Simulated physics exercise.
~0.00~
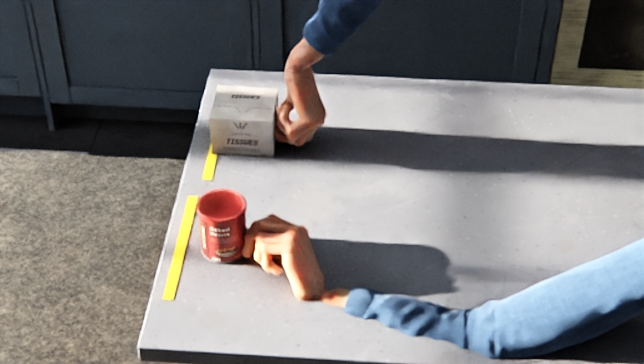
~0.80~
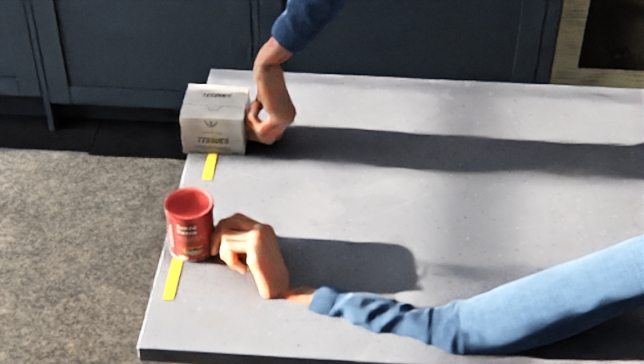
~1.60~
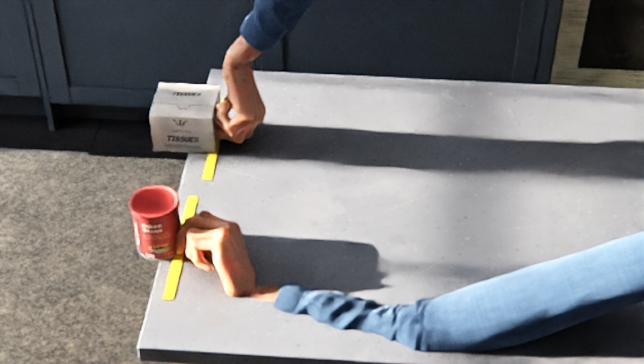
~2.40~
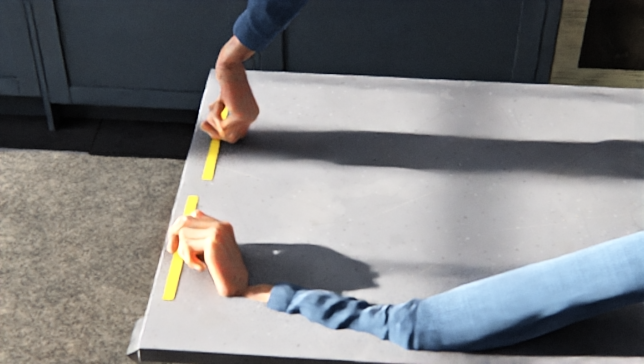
At the start, a red pot and a white box stand near the left end of a grey table, each beside a strip of yellow tape, with a hand behind each one. The two hands push them left, the pot in the near lane and the box in the far lane. Both reach the table's edge and begin to overhang it as the fingers near the tape. The pot tips outward while the box slides out past the edge. Finally, both have fallen off the table, leaving the two hands resting at the tape.
